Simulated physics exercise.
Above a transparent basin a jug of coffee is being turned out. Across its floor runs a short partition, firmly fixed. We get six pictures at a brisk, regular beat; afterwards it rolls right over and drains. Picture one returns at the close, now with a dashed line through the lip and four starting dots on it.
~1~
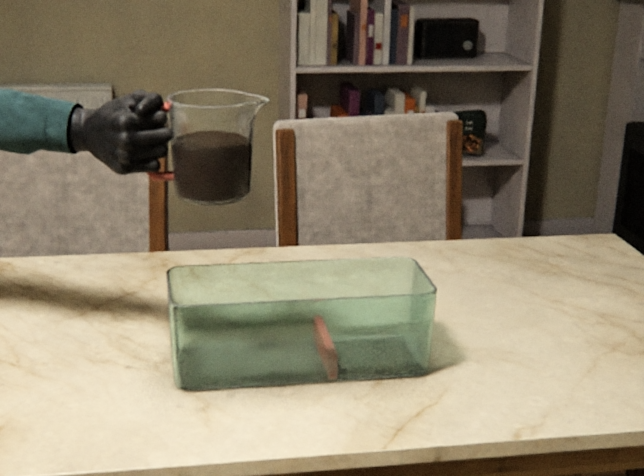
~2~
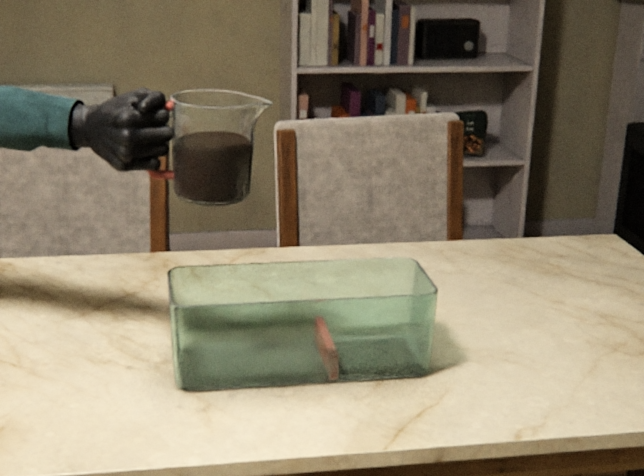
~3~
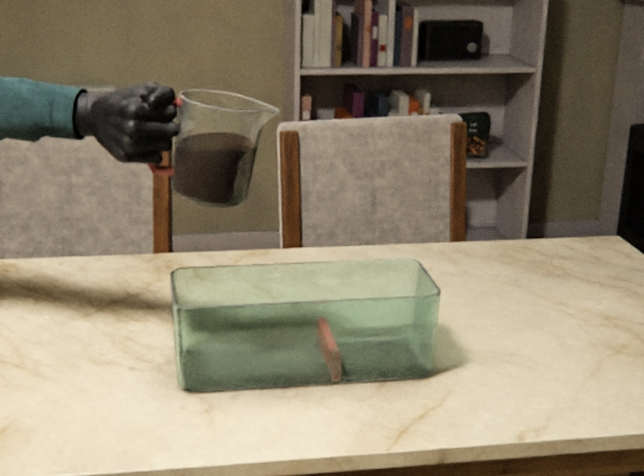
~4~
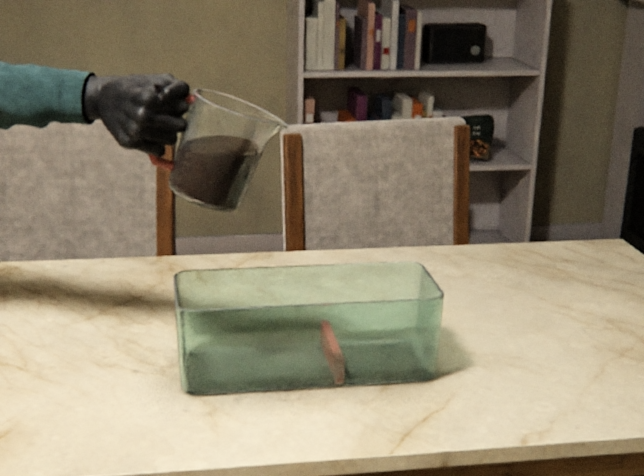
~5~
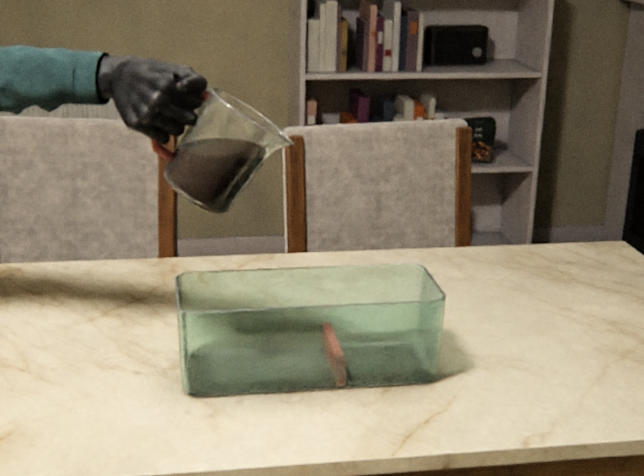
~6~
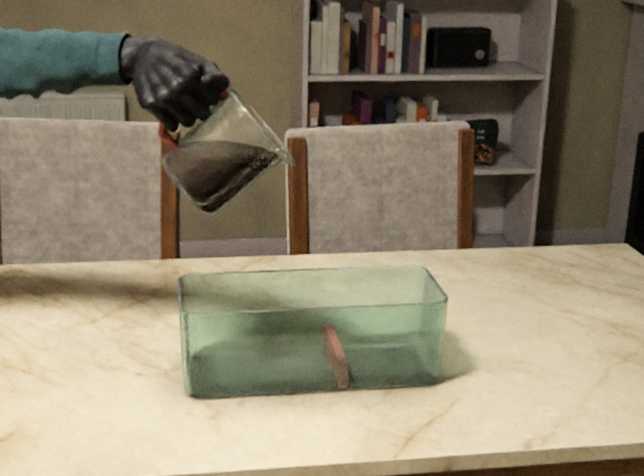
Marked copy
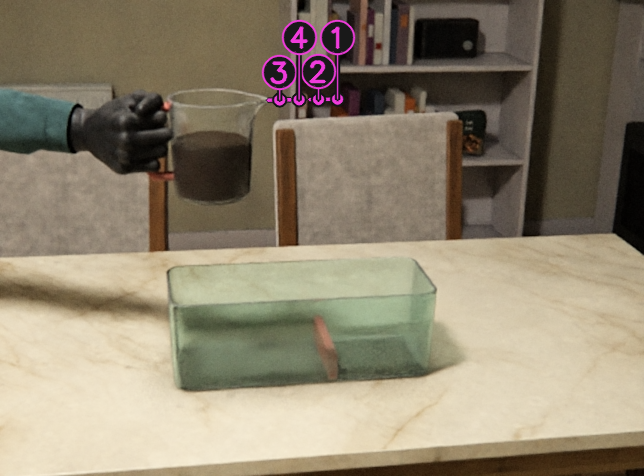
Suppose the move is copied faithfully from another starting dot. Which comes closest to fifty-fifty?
It is 3.
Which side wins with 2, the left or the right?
The right one.
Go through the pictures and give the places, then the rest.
Upright, lip at (268, 100); basin from (174, 388) to (428, 372); top of the wall at (325, 334); nothing has left yet, in the first frame.
Tipped about 2°, lip at (271, 102); nothing has left yet, in the second frame.
Tipped about 9°, lip at (278, 111); nothing has left yet, in the third frame.
Tipped about 20°, lip at (287, 125); nothing has left yet, in the fourth frame.
Tipped about 33°, lip at (293, 143); nothing has left yet, in the fifth frame.
Tipped about 48°, lip at (295, 163); nothing has left yet, in the sixth frame.
On the marked copy, 1 at (337, 99); 2 at (318, 99); 3 at (279, 100); 4 at (299, 99).
If 1 is chosen, about 21 % ends left of the wall and 74 % right of it; 6 % is lost outside.
If 2 is chosen, about 13 % ends left of the wall and 84 % right of it; 4 % is lost outside.
If 3 is chosen, about 49 % ends left of the wall and 50 % right of it.
If 4 is chosen, about 12 % ends left of the wall and 85 % right of it; 3 % is lost outside.
